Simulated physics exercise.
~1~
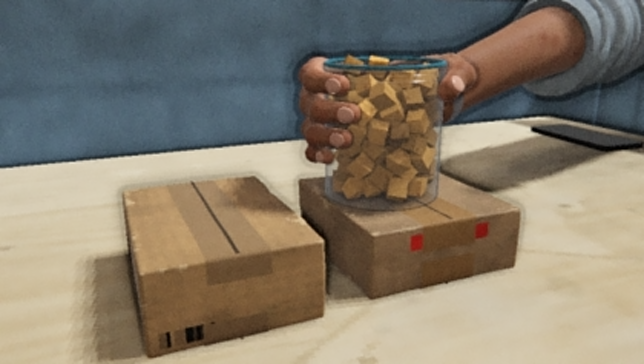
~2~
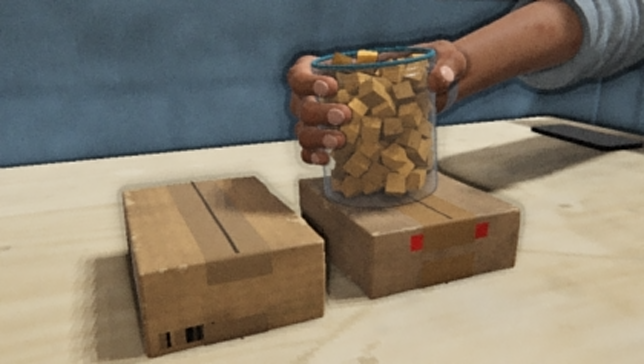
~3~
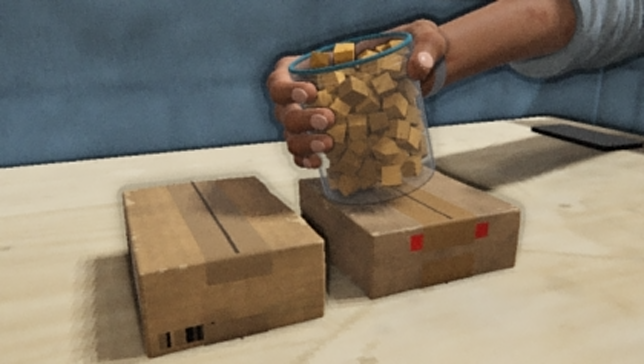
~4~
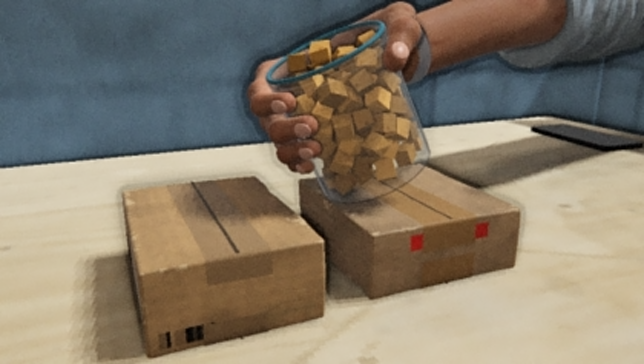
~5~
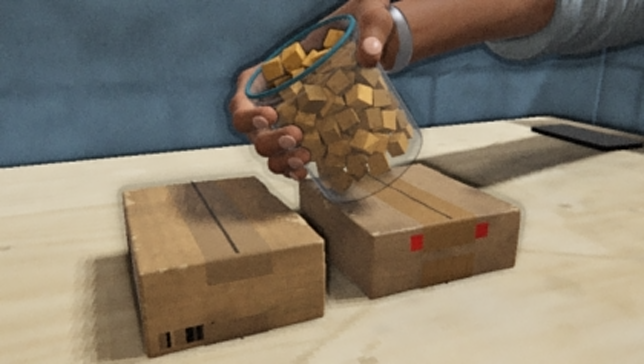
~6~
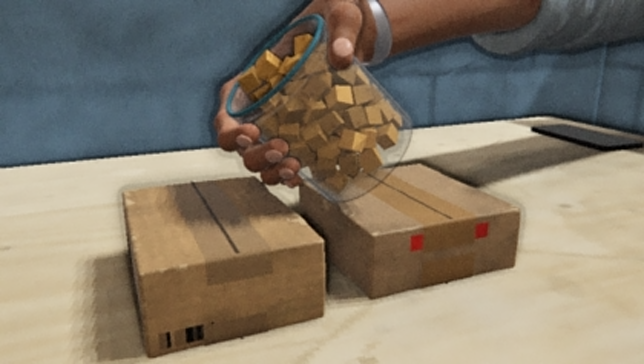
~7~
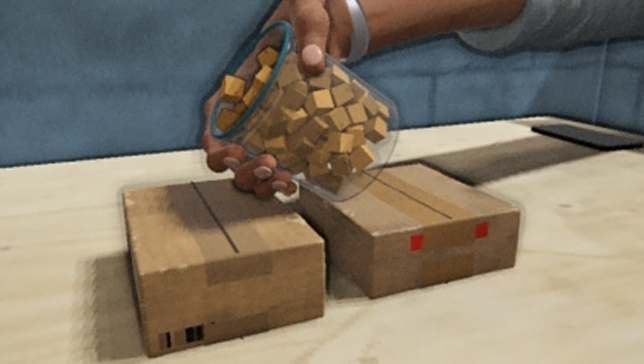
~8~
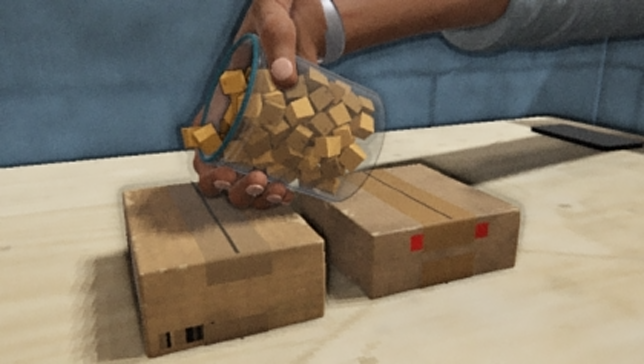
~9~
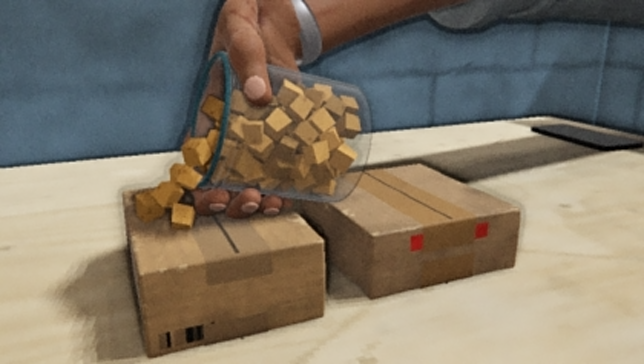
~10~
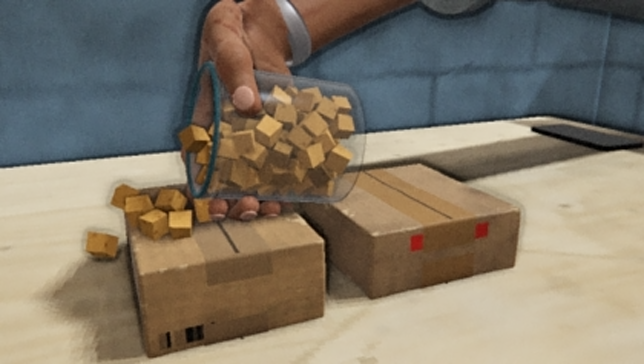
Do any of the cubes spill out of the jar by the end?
Yes, some of the cubes spill out over the left box as the jar is tipped onto its side, though most of them are still inside.
